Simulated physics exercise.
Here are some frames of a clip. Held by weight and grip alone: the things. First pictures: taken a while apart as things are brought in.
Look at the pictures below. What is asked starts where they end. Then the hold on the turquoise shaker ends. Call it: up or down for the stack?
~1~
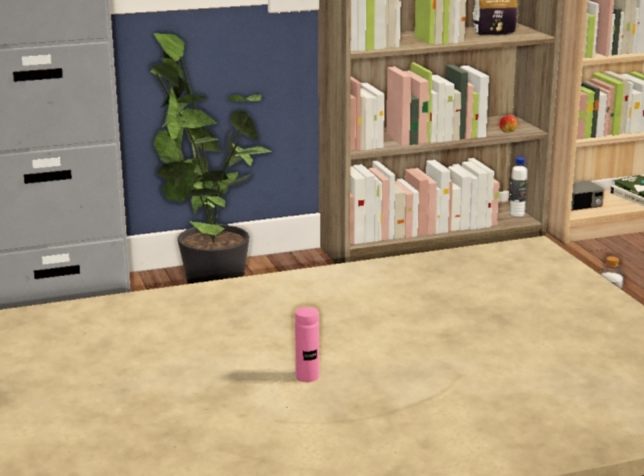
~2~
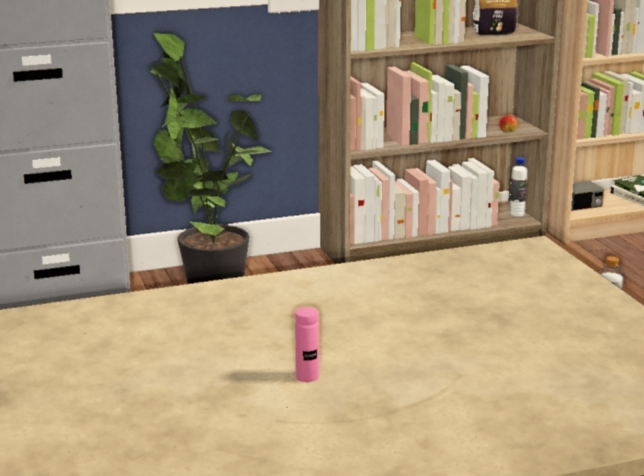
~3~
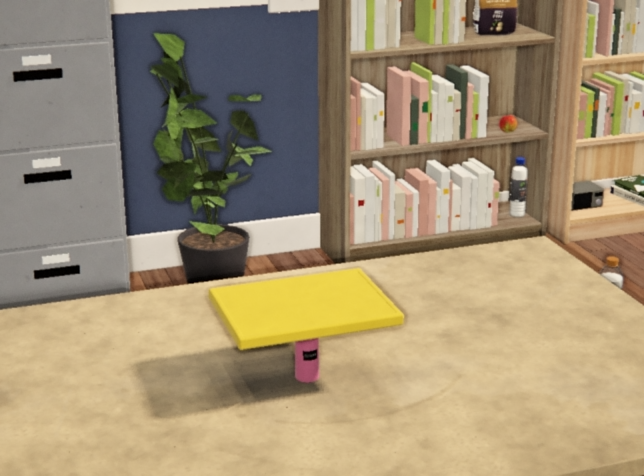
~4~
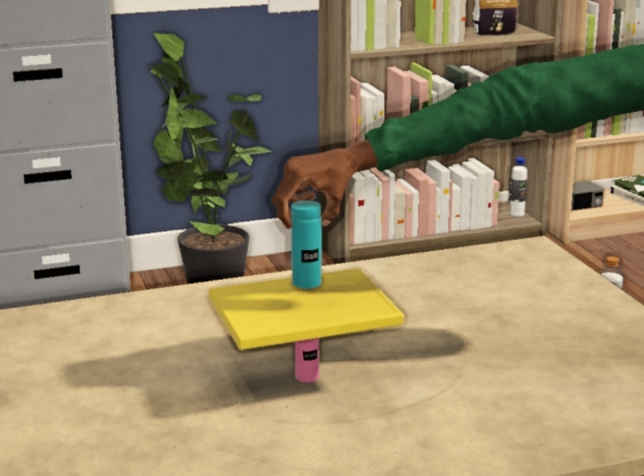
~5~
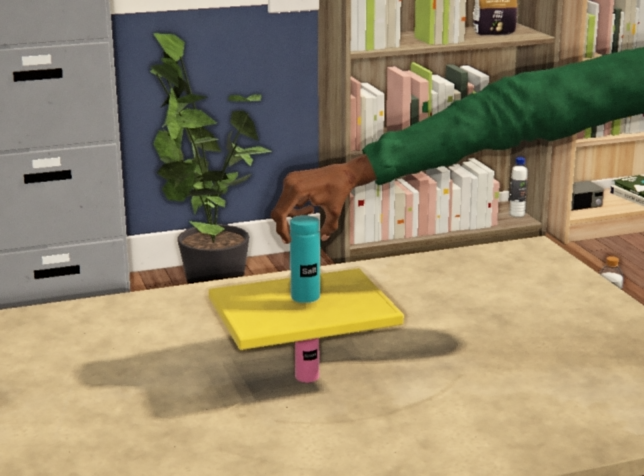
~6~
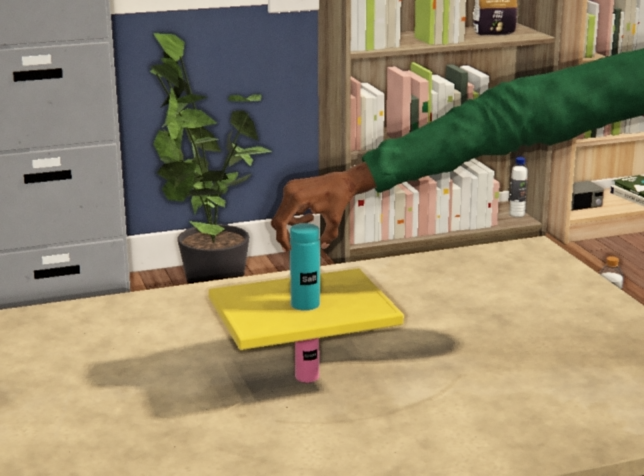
Up - it stays standing.
Then, 0.20 s after the last picture, nothing has stirred.
Then, 0.40 s after the last picture, turquoise shaker resting near (305, 267).
At rest, all 3 in place. Seen from the same camera at the end, turquoise shaker near (305, 267). The stack stays up.
